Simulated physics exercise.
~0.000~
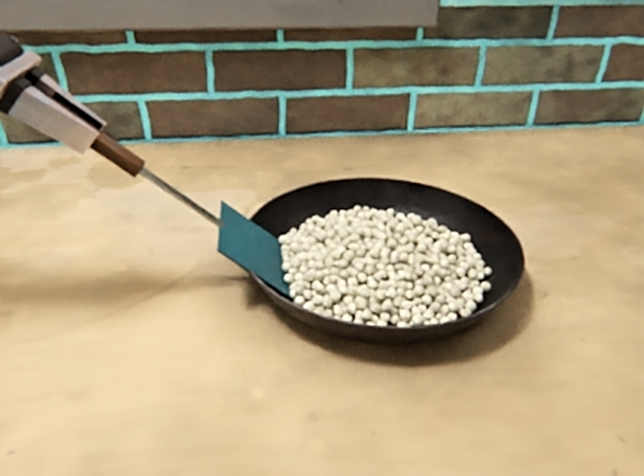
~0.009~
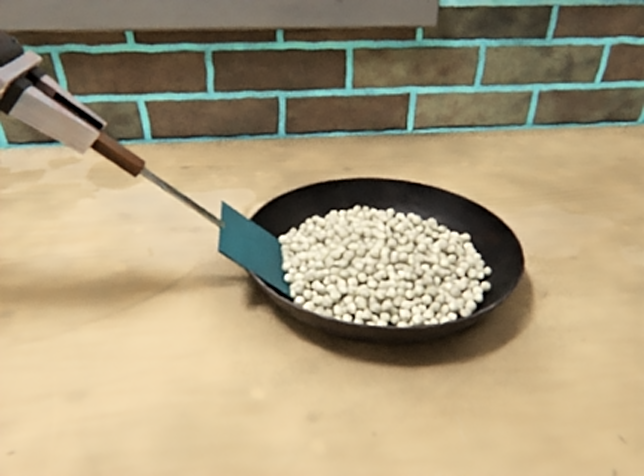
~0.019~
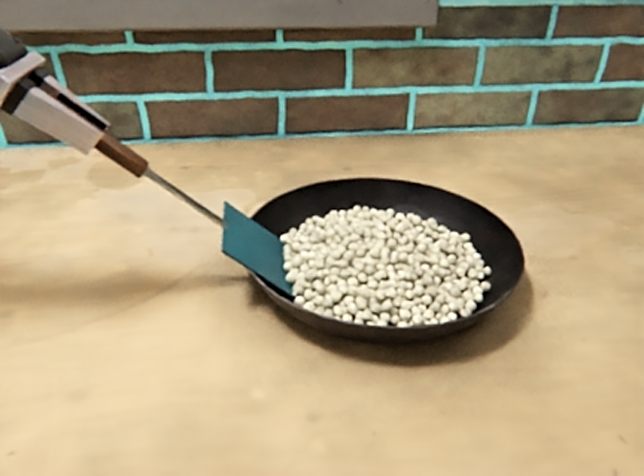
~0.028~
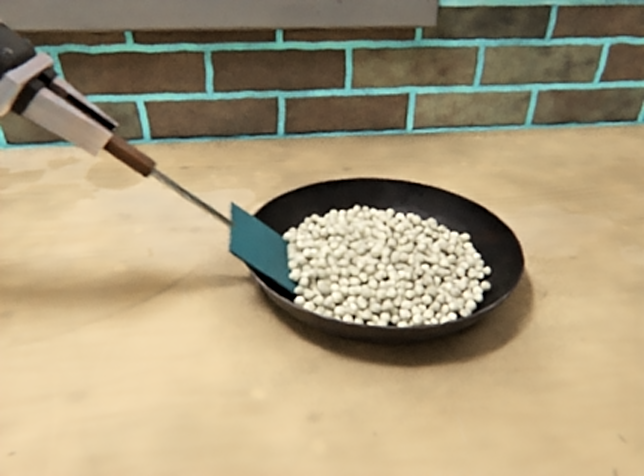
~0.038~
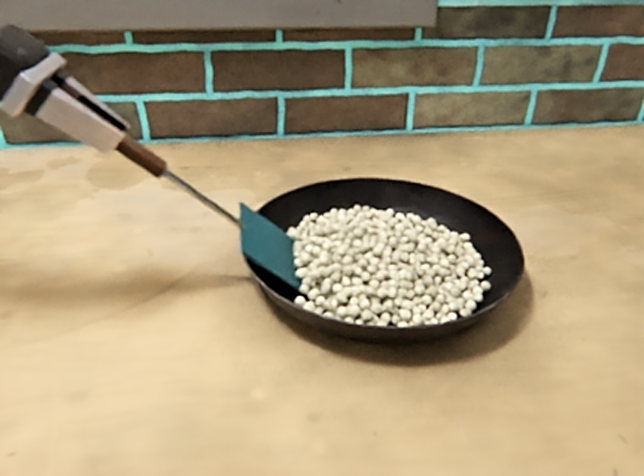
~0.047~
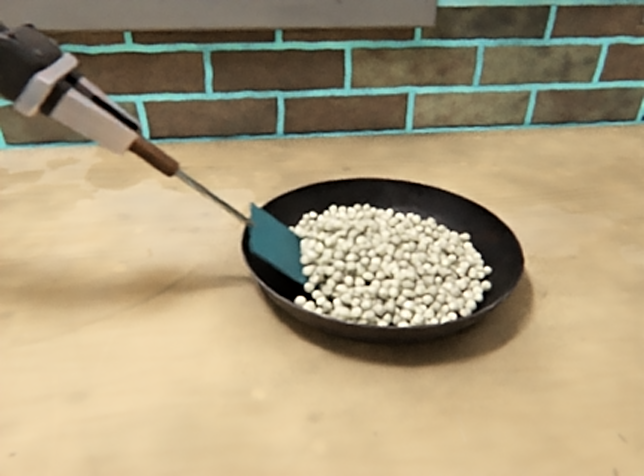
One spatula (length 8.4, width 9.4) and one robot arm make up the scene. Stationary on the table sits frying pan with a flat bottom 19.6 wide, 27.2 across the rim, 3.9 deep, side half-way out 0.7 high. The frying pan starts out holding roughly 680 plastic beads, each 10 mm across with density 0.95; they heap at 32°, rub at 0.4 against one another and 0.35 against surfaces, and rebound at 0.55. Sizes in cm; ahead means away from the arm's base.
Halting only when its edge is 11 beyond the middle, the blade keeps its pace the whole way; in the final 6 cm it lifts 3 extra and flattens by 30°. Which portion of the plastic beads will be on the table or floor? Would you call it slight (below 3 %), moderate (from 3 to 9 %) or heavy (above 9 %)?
I would call it heavy.
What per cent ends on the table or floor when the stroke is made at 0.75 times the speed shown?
Something close to 25 per cent ends up on the table or floor.
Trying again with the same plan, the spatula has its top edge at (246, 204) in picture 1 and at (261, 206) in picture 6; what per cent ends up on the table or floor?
Roughly 15 %.
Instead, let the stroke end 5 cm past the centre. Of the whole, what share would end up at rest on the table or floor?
Result: Approx. 5 %.
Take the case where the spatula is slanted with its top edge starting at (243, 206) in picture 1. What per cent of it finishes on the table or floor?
Around 30 percent ends up on the table or floor.
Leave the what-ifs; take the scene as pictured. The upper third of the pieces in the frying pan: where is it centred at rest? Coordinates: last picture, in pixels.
Look near (440, 248).
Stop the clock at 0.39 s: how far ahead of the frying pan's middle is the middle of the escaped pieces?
Some 24 centimetres ahead.
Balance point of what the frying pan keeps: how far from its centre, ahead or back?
3.5 cm ahead.
After 0.10 s, sloping 43°, highest piece 5 above the table; 677 in the frying pan.
After 0.16 s, sloping 38°, highest piece 6 above the table; 677 in the frying pan.
After 0.39 s, sloping 13°, highest piece 19 above the table; 473 in the frying pan, 107 on the table or floor, 97 on the blade or in flight.
After 1.44 s, sloping 13°, highest piece 3 above the table; 473 in the frying pan, 204 on the table or floor.
In the end, 473 in the frying pan, 204 on the table or floor. That is 30 % on the table or floor.
